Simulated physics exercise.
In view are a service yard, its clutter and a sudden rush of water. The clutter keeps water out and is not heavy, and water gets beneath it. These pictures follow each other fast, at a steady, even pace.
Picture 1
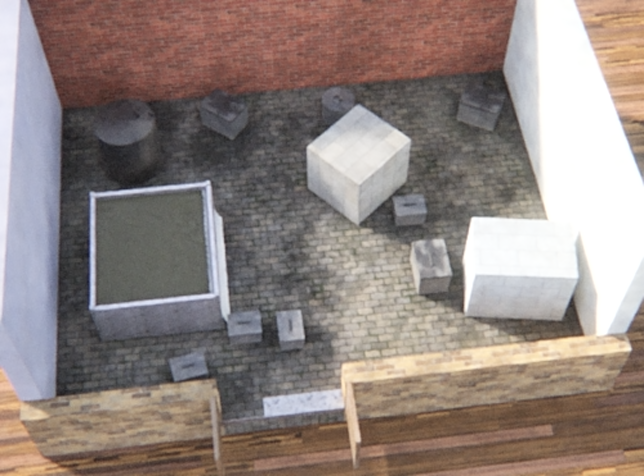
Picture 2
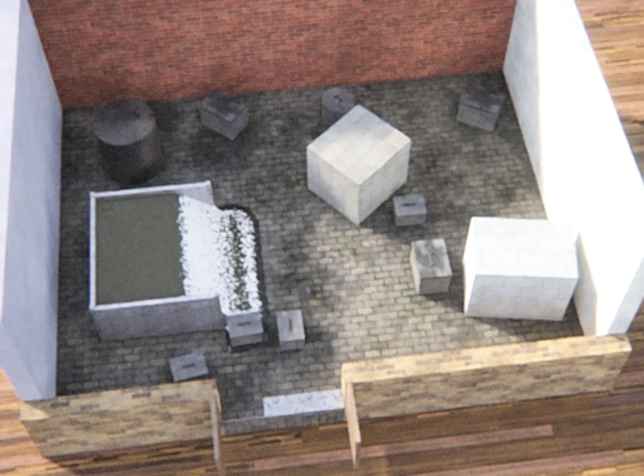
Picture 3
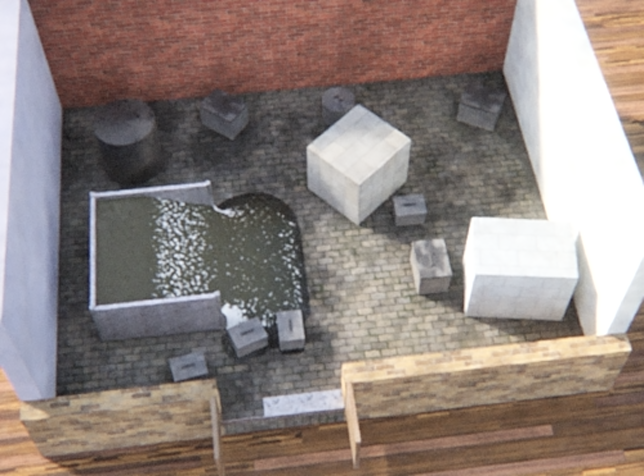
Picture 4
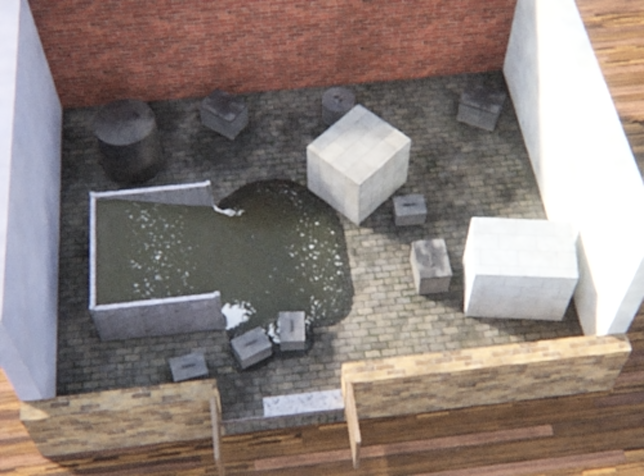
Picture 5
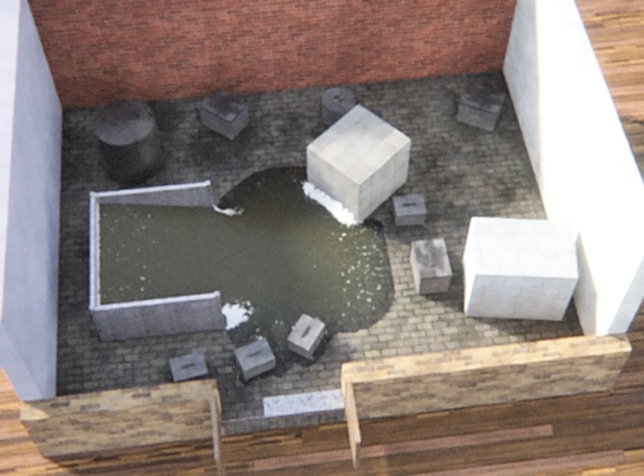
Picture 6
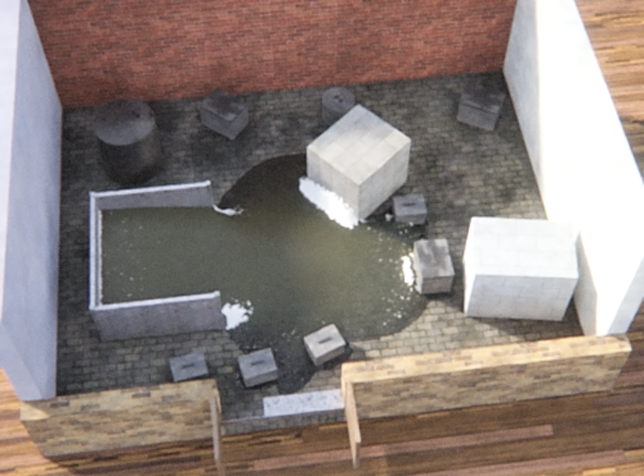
Walled service yard with water surging rightward from an open-sided tank, spreading across the paving and pushing two small grey totes.
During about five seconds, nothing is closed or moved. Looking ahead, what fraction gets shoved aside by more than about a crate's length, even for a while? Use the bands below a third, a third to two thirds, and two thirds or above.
It falls two thirds or above.
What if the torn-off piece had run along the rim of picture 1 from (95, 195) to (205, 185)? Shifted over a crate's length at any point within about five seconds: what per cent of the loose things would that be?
About 40 %.
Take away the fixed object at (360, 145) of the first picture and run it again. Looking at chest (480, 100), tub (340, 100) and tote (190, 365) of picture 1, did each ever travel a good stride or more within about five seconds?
Per item in the order asked: Got moved a good way; got moved a good way; moved little if at all.
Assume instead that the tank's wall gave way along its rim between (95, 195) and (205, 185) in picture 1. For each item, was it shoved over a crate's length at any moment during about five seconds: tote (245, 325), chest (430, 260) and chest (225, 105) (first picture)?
First stays short of it, second stays short of it, third covers that distance.
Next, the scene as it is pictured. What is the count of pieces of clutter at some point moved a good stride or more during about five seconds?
7 in all.
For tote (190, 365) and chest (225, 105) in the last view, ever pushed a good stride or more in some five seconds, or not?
In the order asked: A lesser distance, then over that mark.
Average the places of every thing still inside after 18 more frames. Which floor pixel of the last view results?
I'd put it around pixel (387, 207).
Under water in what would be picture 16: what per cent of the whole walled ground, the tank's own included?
Estimate: Near 60 %.
A moment on, 2 of 8 are well off their spots; 1 afloat.
Next, 4 of 8 are well off their spots; 3 afloat.
Later, 5 of 8 are well off their spots; 5 afloat.
In the end, 7 of 8 are well off their spots, and 7 have been at some point; 6 afloat.
